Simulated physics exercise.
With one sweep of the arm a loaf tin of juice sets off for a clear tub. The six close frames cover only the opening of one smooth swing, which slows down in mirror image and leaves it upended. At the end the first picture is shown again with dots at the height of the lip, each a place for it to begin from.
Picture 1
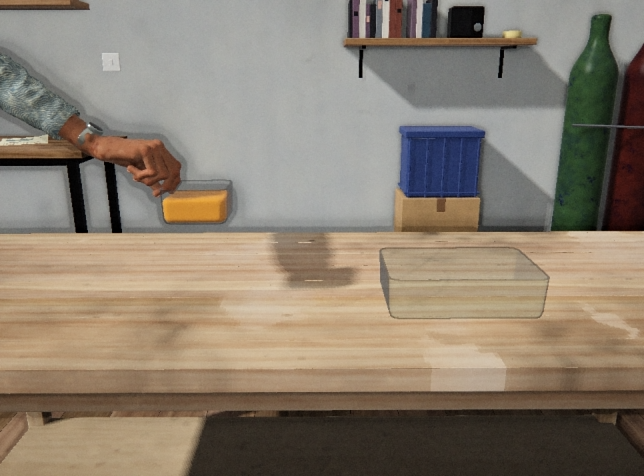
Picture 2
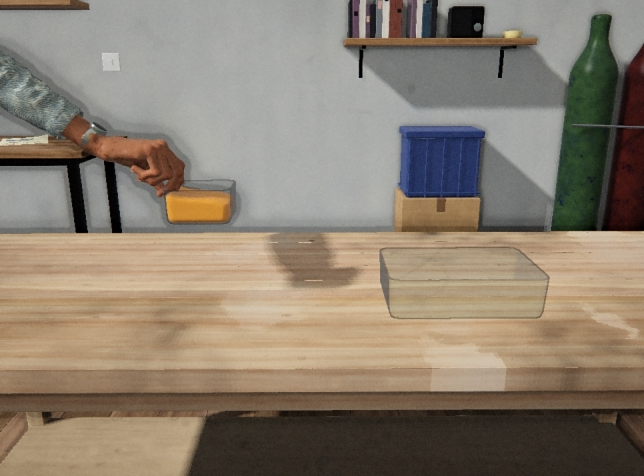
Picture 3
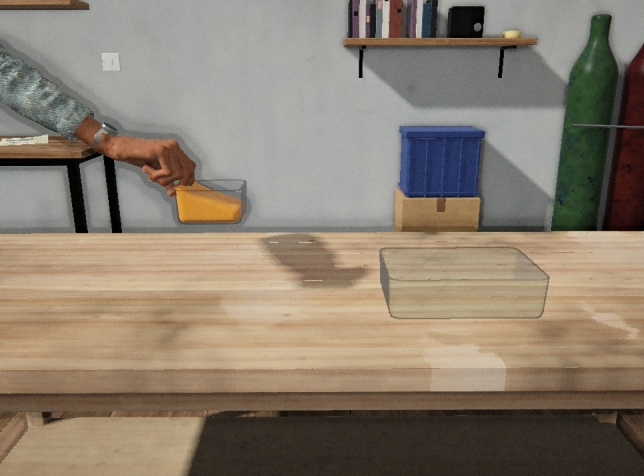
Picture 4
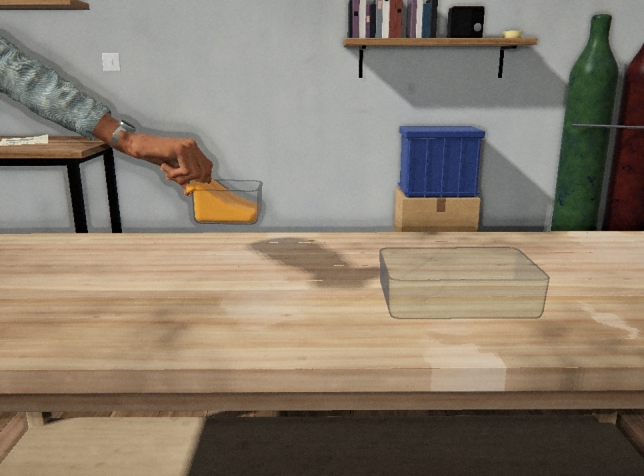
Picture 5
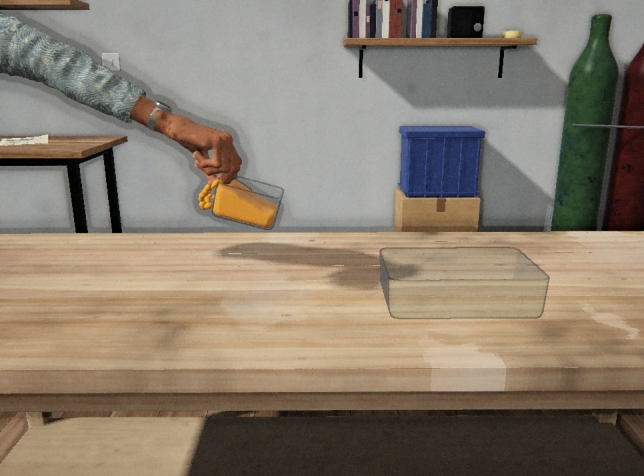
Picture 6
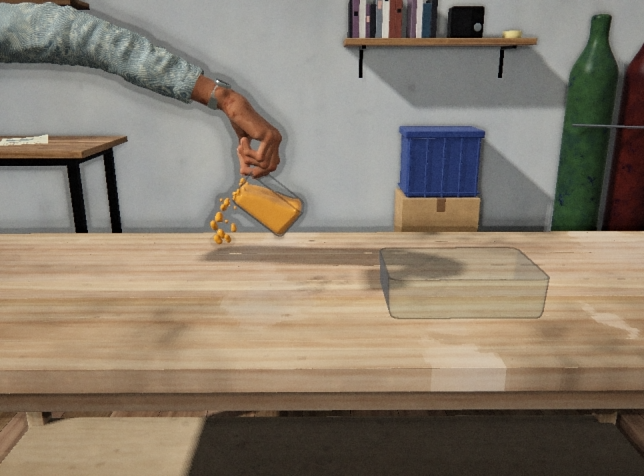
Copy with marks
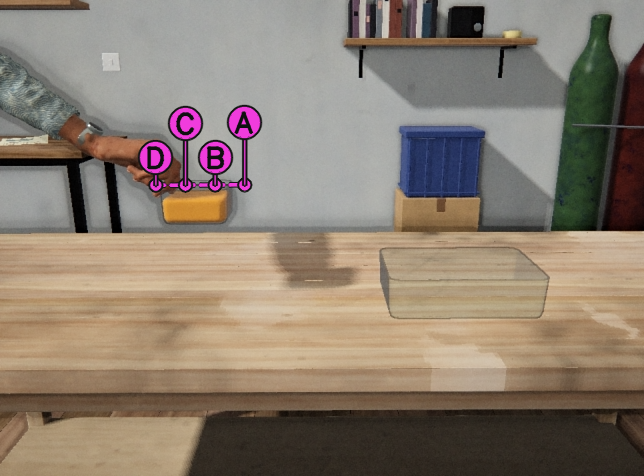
Orange juice slopped over the left rim of a clear container as an arm swept it rightward above a wooden table, then it tilted further and droplets spilled out, short of the clear tub.
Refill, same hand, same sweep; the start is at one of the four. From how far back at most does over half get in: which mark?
A is the one.
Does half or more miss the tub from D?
Yes.
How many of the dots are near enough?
One of them.
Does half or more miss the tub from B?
Yes, it does.
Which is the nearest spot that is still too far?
That is spot B.
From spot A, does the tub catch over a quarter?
Yes, it does.
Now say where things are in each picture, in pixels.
Upright, lip at (228, 184); tub from (389, 317) to (542, 316); nothing has left yet, in the first frame.
Upright, lip at (231, 184); nothing has left yet, in the second frame.
Upright, lip at (242, 184); juice is over the rim, down to (184, 185), in the third frame.
Upright, lip at (259, 185); juice is over the rim, down to (193, 188), in the fourth frame.
Tipped about 15°, lip at (282, 193); juice is over the rim, down to (206, 206), in the fifth frame.
Tipped about 39°, lip at (303, 207); juice is over the rim, down to (220, 239), in the sixth frame.
In magenta, A at (244, 184); B at (215, 185); C at (185, 185); D at (155, 185).
With A, about 68 % lands in the tub, 21 % falls short and 11 % goes beside or beyond.
With B, about 16 % lands in the tub, 77 % falls short and 7 % goes beside or beyond.
With C, about 0 % lands in the tub, 97 % falls short and 3 % goes beside or beyond.
With D, about 0 % lands in the tub, 100 % falls short.
